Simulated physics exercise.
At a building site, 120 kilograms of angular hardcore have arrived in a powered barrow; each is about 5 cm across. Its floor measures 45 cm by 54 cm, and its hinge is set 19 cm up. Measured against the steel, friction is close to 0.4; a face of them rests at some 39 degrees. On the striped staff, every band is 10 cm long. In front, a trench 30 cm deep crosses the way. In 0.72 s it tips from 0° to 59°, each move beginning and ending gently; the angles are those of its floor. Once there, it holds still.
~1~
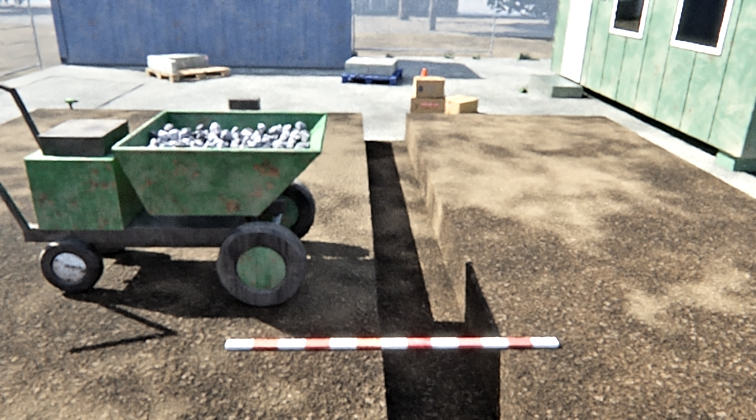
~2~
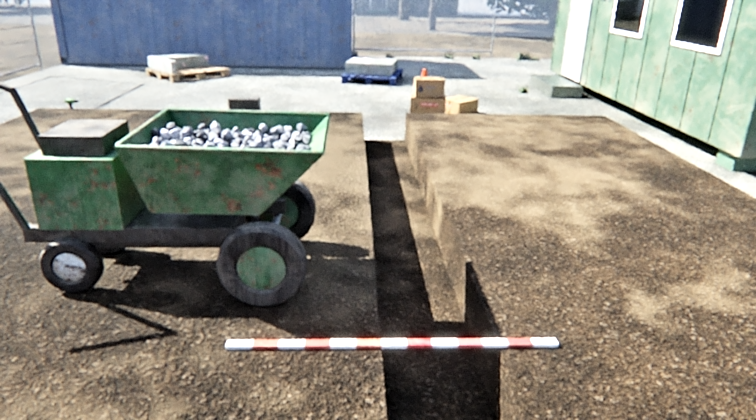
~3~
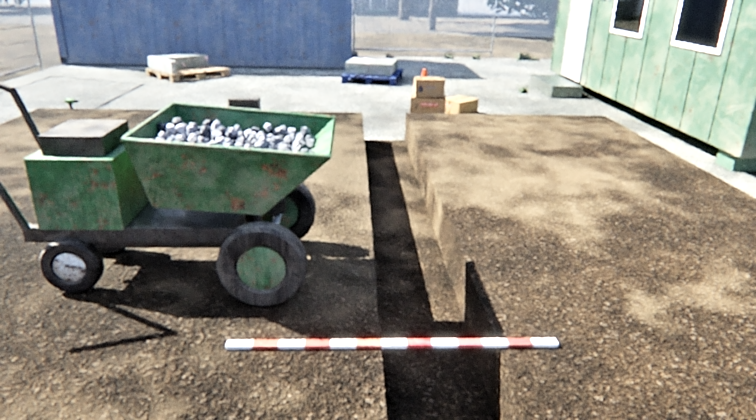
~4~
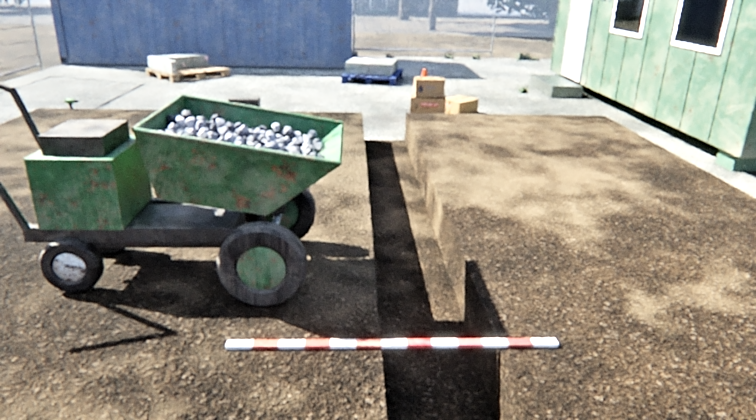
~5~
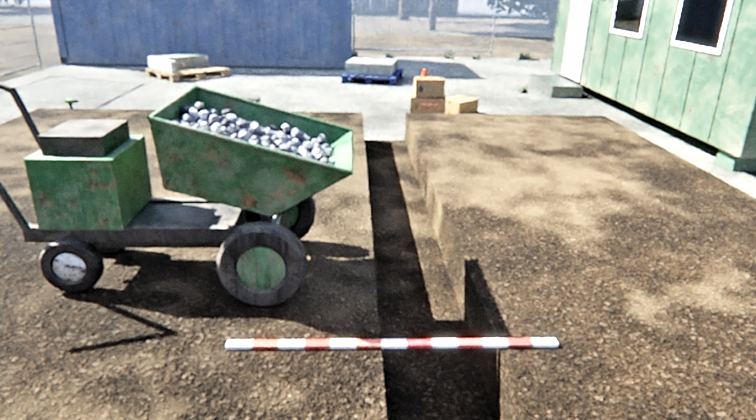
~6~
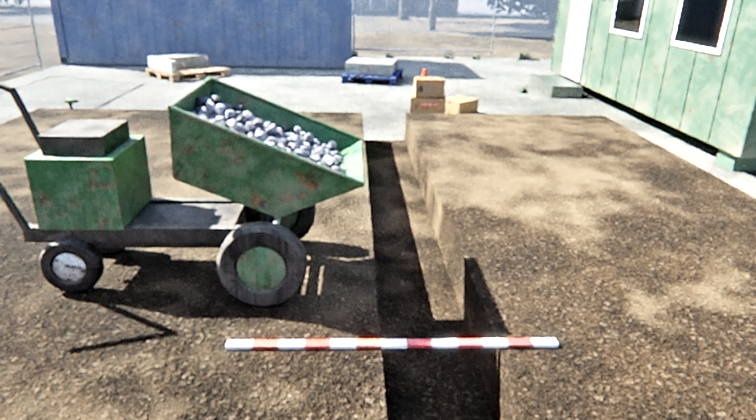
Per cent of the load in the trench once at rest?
About 47 %.
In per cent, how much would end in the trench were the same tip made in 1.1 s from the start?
With that timing, about 40 per cent.
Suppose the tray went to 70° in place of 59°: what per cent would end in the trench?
Roughly 100% would end there.
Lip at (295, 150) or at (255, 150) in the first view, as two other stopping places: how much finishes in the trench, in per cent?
Roughly 45 percent for the first, and 35 percent for the second.
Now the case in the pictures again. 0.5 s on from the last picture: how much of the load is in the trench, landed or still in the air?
Around 5 per cent of it, at that instant.
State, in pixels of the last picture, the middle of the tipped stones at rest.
Their middle is at about (433, 315).
Then, 0.2 s after the last picture the floor is at 50°, 100 % in the tray; the foremost stones are at (375, 216).
Then, 0.5 s after the last picture the floor is at 59°, 94 % in the tray, 6 % in the trench; the foremost stones are at (437, 289).
Then, 0.9 s after the last picture the floor is at 59°, 68 % in the tray, 32 % in the trench; the foremost stones are at (470, 301).
Then, 2.8 s after the last picture the floor is at 59°, 53 % in the tray, 47 % in the trench; the foremost stones are at (480, 297).
